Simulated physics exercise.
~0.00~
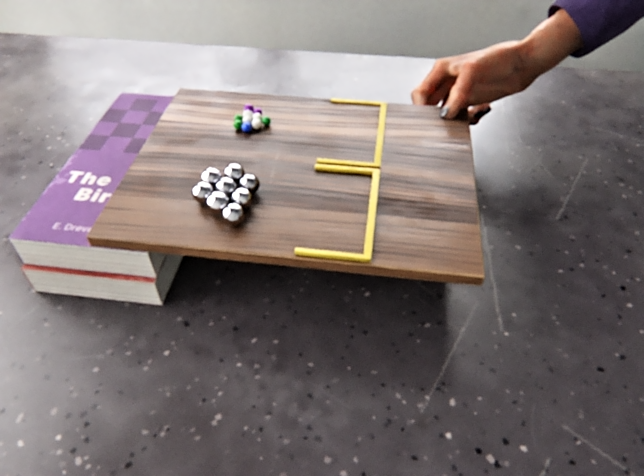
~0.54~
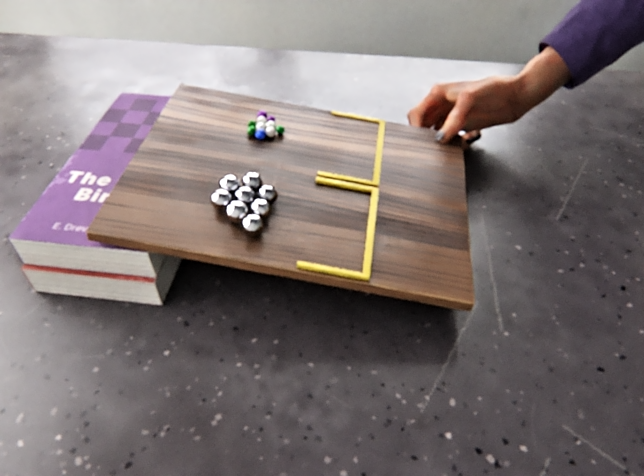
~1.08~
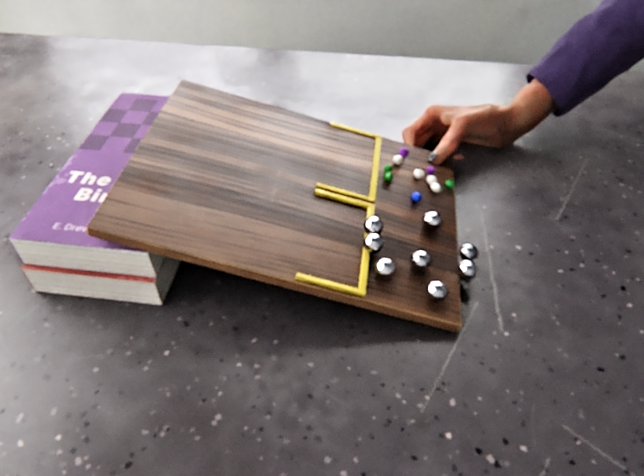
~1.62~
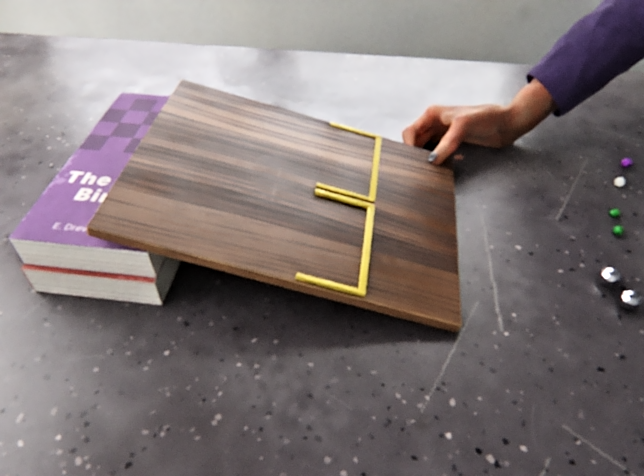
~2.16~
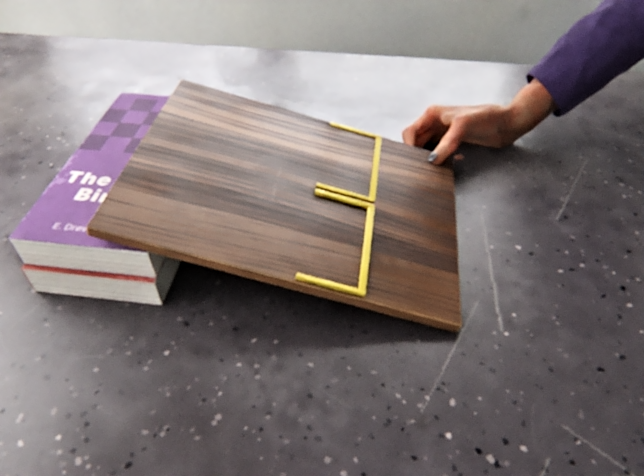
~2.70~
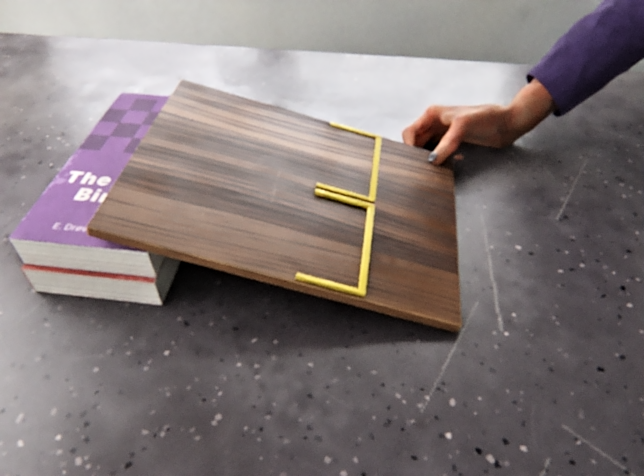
Silver balls and small coloured beads roll right past yellow strips off a hand-tilted board.
